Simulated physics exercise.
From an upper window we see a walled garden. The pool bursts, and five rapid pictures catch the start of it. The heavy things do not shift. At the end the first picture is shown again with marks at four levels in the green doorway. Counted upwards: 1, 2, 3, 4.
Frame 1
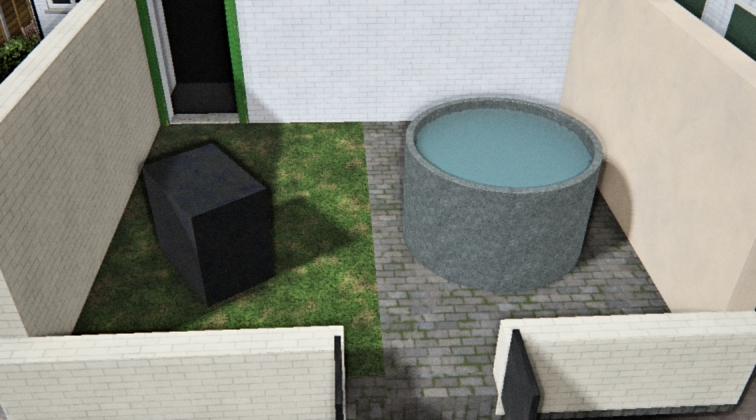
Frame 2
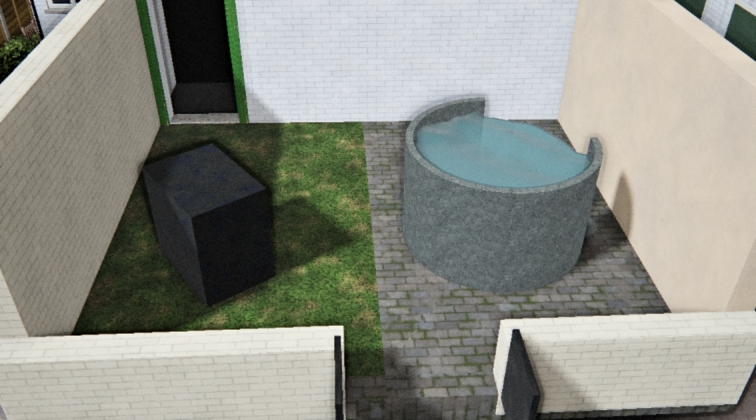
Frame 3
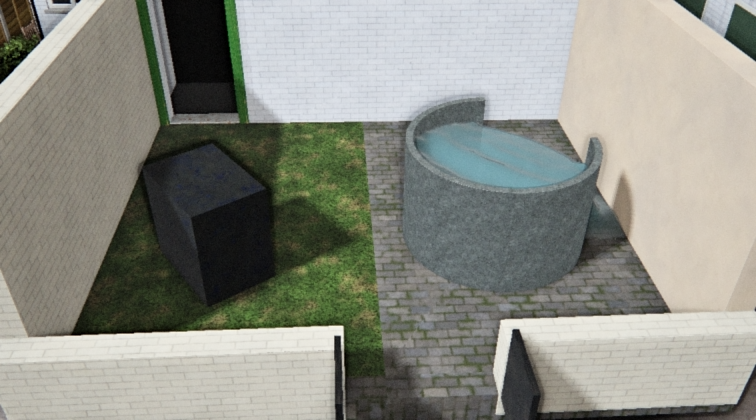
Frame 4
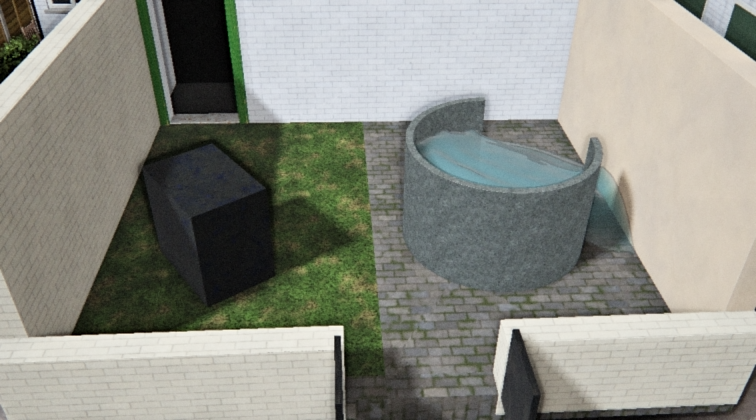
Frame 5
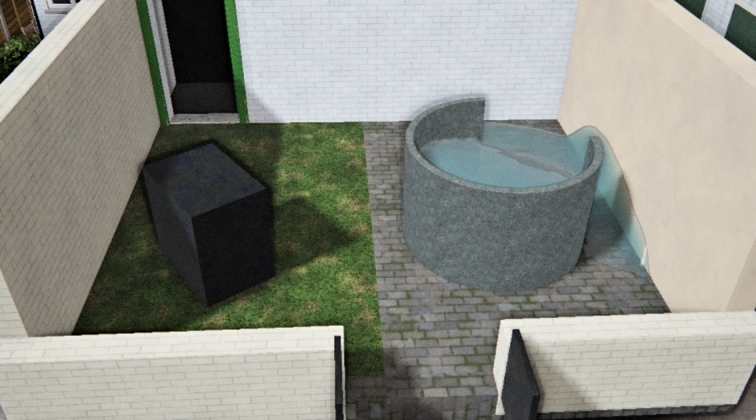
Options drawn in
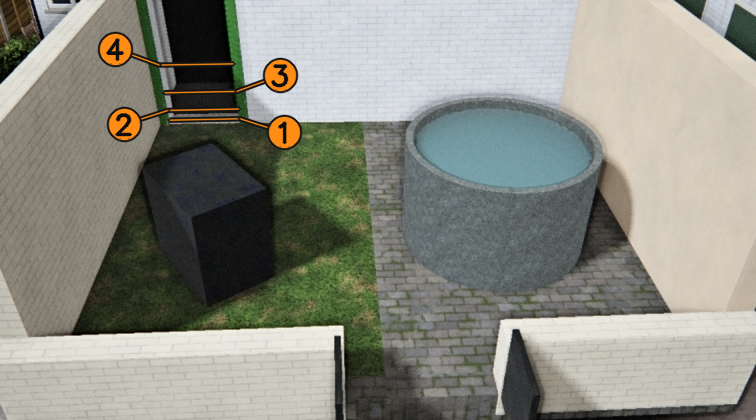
In a walled garden seen from above, a round grey stone pool full of still water stands on paving, right of a dark block on grass. A back section of the pool's wall disappears, and water pours out behind it, surges up against the right-hand wall and spreads forward along its foot.
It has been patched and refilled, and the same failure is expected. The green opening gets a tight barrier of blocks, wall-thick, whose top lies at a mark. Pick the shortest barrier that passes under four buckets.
The answer is line 2.
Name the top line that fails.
Line 1.
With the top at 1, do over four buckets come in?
Yes.
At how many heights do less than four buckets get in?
Three.
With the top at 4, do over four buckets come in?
No, not at all.
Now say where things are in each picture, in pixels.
Water in the pool at rest, its middle at (502, 147); foot of the green doorway at (205, 123); open gate at (423, 318), in the first picture.
Front seen at (589, 220), 2 % of the ground wet, in the second picture.
Front seen at (617, 218), 6 % of the ground wet, in the third picture.
Front seen at (626, 243), 11 % of the ground wet, in the fourth picture.
Front seen at (641, 271), 17 % of the ground wet, in the fifth picture.
On the marked copy, 1 at (205, 119); 2 at (203, 109); 3 at (200, 92); 4 at (196, 64); from the bottom up 1, 2, 3, 4.
With 1, about 9 bucketfuls get in.
With 2, a splash gets over, under a bucket.
With 3, nothing gets over.
With 4, nothing gets over.
